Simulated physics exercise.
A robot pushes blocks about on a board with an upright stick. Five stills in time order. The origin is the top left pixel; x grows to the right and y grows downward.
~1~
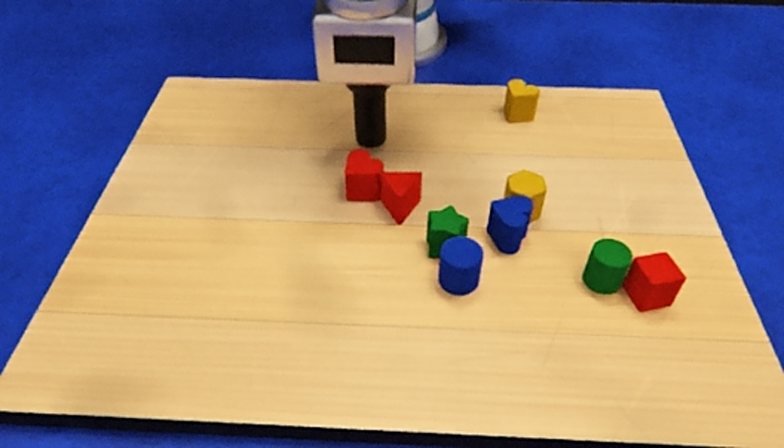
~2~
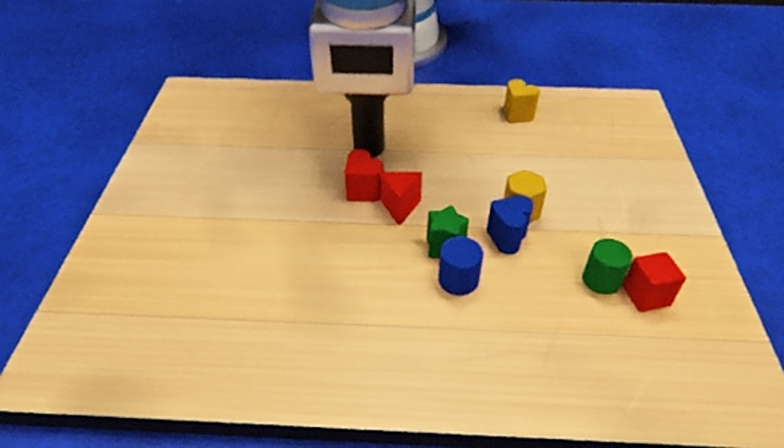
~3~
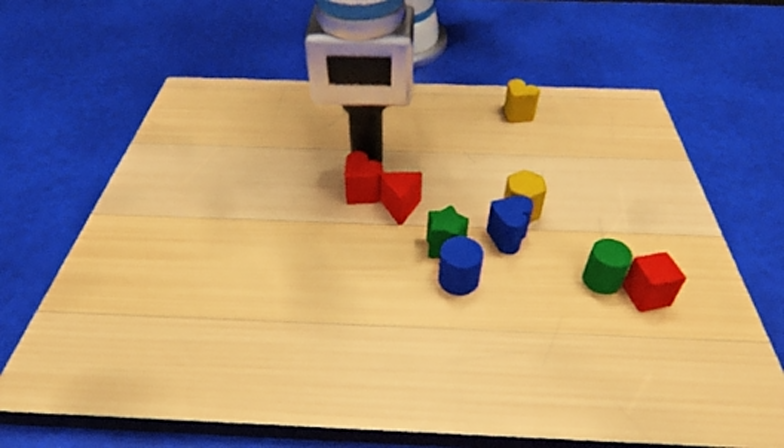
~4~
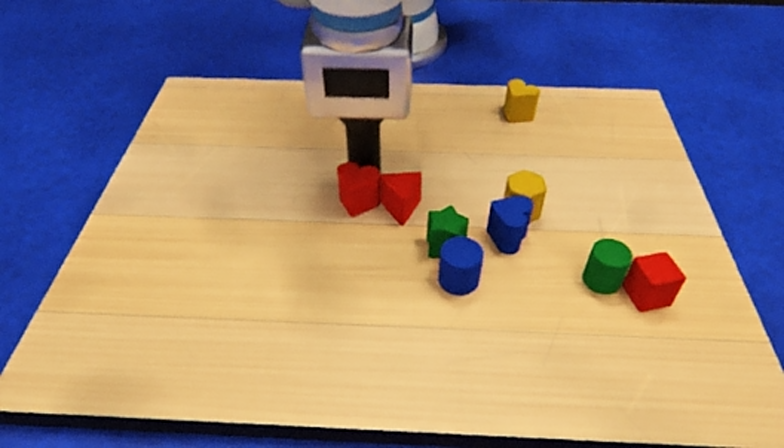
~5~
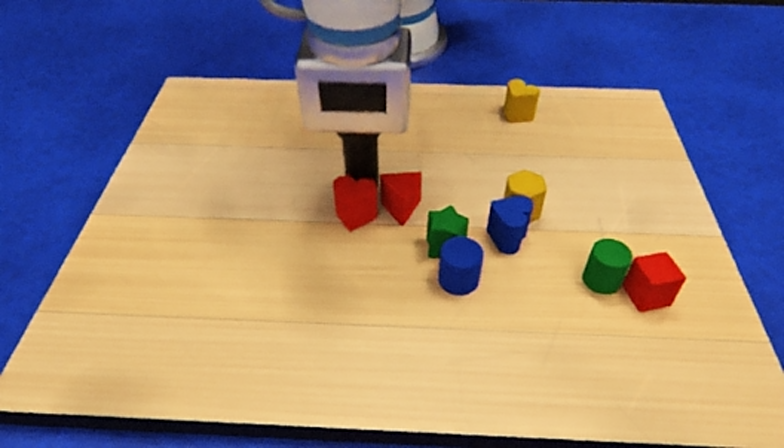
A light wooden board lies on a bright blue surface, seen from above at an angle by a still camera. A robot arm with a dark upright stick stands at the upper middle, near a red heart and a red three-sided block, with yellow, green, blue and red blocks scattered toward the right. The stick moves down toward the viewer and pushes the heart slightly downward and left, while the other blocks barely move.
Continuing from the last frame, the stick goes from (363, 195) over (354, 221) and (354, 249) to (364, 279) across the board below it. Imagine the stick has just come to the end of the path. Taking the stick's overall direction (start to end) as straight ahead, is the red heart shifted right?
Yes, it checks out.
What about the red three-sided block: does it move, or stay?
That one stays where it is.
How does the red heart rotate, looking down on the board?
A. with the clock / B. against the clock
(A)
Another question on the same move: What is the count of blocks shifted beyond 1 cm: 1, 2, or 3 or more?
One block shifts.
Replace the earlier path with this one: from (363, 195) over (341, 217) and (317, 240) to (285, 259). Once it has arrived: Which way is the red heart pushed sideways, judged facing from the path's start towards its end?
Facing from start to end, it shifts left.
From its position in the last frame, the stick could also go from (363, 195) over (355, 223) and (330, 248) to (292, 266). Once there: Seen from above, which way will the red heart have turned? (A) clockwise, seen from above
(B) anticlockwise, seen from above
B
What follows on the original path. One third of the way, stick (353, 211); red heart (343, 216).
Two thirds of the way, stick (353, 240); red heart (340, 247).
At the end, stick (364, 268); red heart (339, 272), turned 25° clockwise; red three-sided block not moved.
